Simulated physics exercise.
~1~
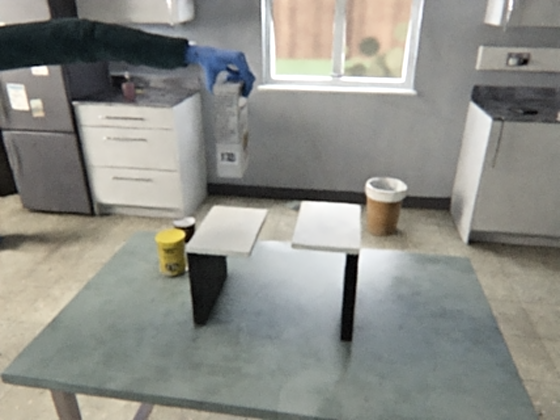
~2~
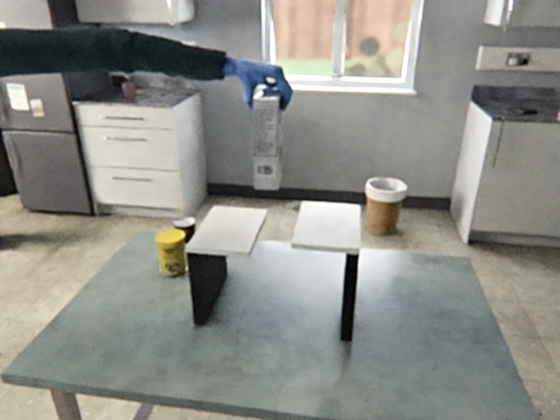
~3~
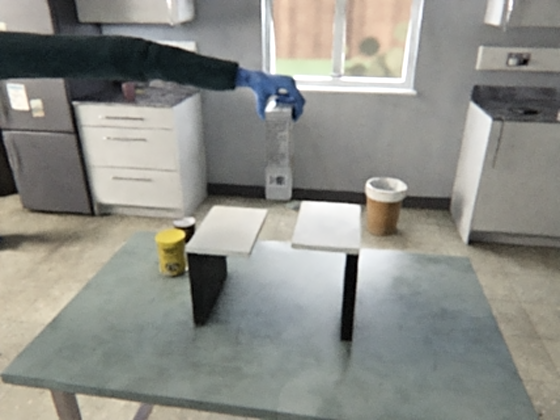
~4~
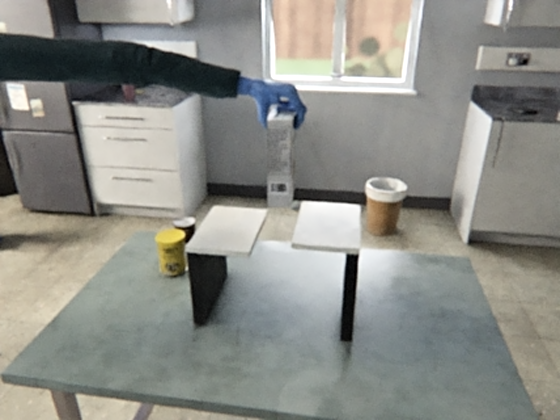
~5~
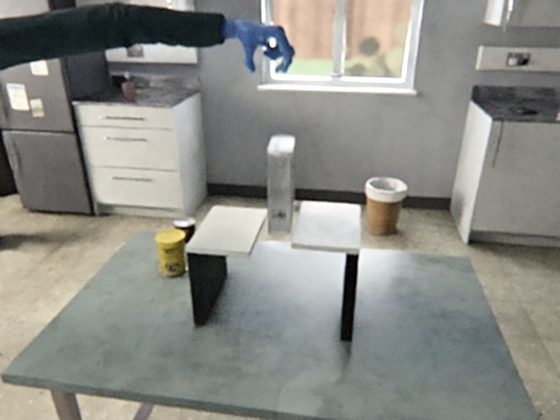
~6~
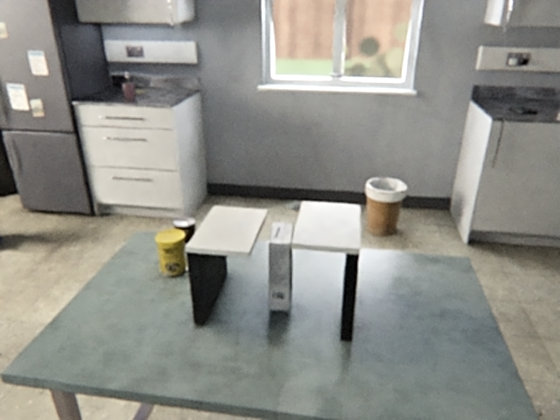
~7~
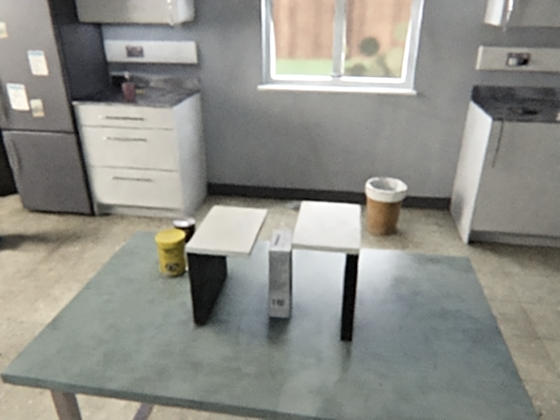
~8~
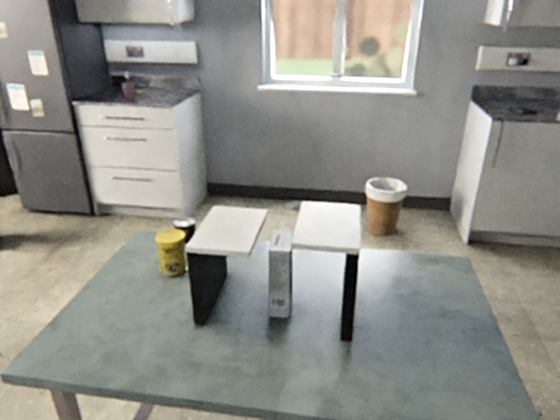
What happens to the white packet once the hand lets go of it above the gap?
It drops through the gap between the two supports and ends up standing upright on the table.
